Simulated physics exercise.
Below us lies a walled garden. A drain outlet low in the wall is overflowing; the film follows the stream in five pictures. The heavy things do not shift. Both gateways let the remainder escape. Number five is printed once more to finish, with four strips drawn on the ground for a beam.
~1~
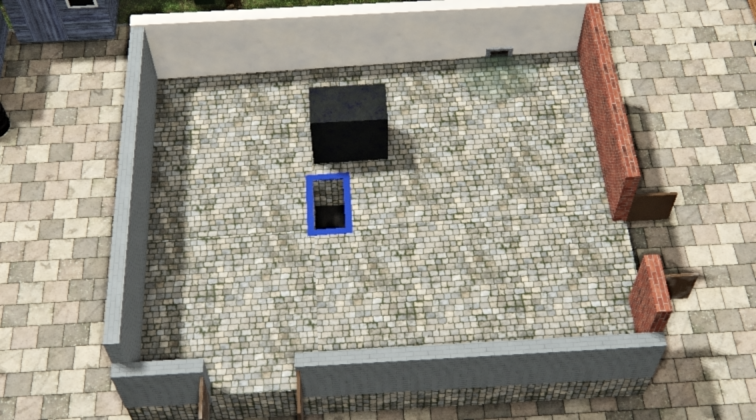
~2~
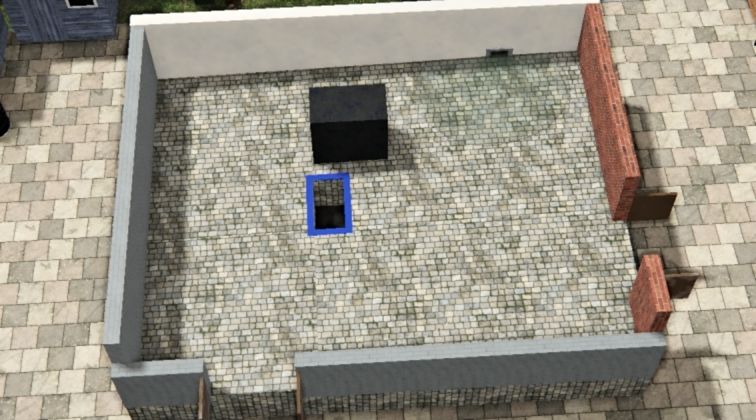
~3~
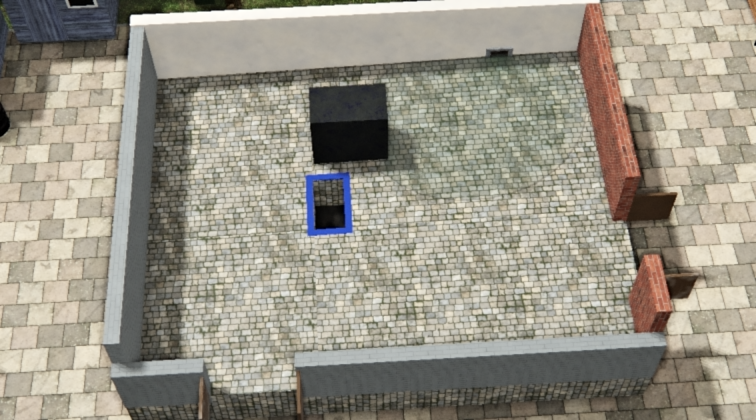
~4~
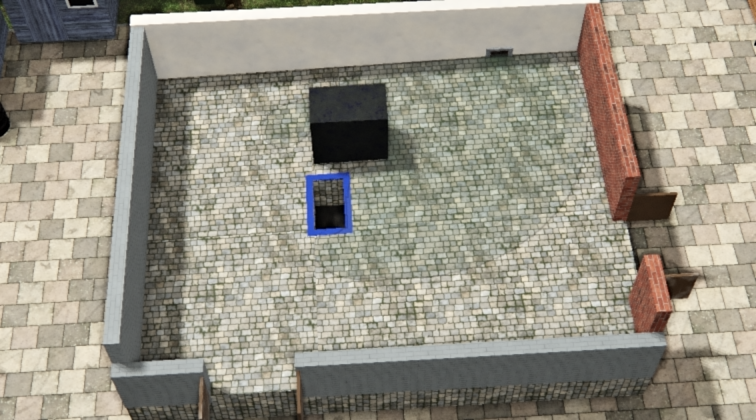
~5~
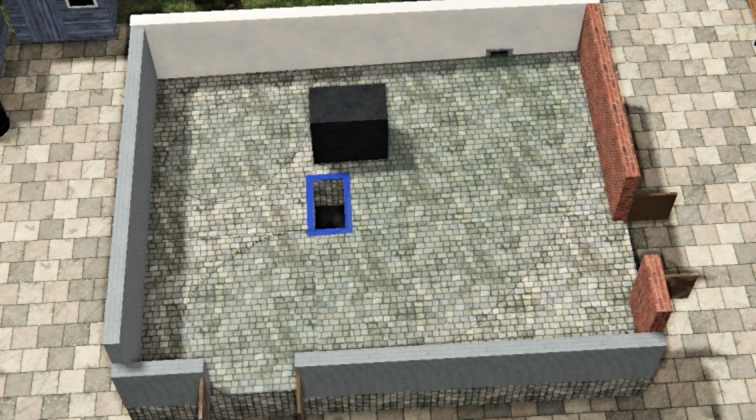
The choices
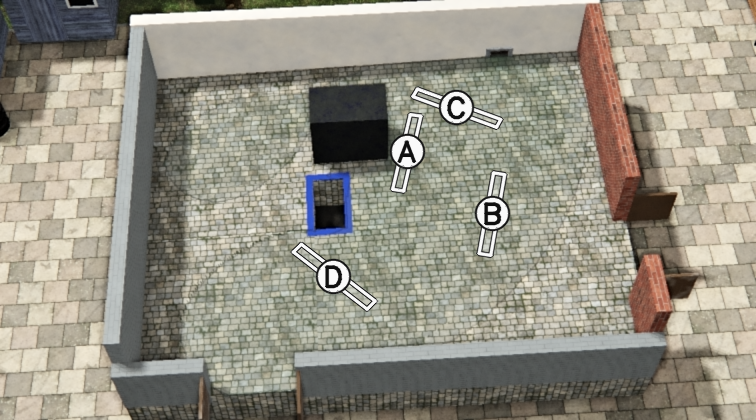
In a walled garden with a paved floor, a dark block and a blue-edged pit, a faint greenish sheet of water appears below a small outlet in the white back wall. It spreads across the right side, reaches the pit, then extends past it toward the left and front walls.
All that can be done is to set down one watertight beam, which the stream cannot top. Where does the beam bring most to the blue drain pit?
It is D.
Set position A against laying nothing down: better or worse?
Worse.
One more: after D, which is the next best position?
B.
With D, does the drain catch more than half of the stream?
No.
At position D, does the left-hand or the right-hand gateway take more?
More leaves on the left.
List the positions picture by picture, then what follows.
In the first frame, outfall at (499, 52); blue drain pit at (329, 204); open gate at (255, 380); open gate at (620, 259); 3 % of the ground under water, visible out to (515, 95); blue drain pit still dry.
In the second frame, 10 % of the ground under water, visible out to (479, 141); blue drain pit still dry.
In the third frame, 21 % of the ground under water, visible out to (442, 196); blue drain pit still dry.
In the fourth frame, 36 % of the ground under water, visible out to (326, 260); blue drain pit taking water.
In the fifth frame, 61 % of the ground under water, visible out to (193, 342); blue drain pit taking water.
In white, A from (398, 190) to (415, 115); B from (484, 254) to (499, 173); C from (415, 92) to (498, 123); D from (297, 248) to (371, 305).
Choosing A, about 6 % of the stream goes into the blue drain pit, about 90 % out by the gates.
Choosing B, about 20 % of the stream goes into the blue drain pit, about 74 % out by the gates.
Choosing C, about 4 % of the stream goes into the blue drain pit, about 90 % out by the gates.
Choosing D, about 29 % of the stream goes into the blue drain pit, about 64 % out by the gates.
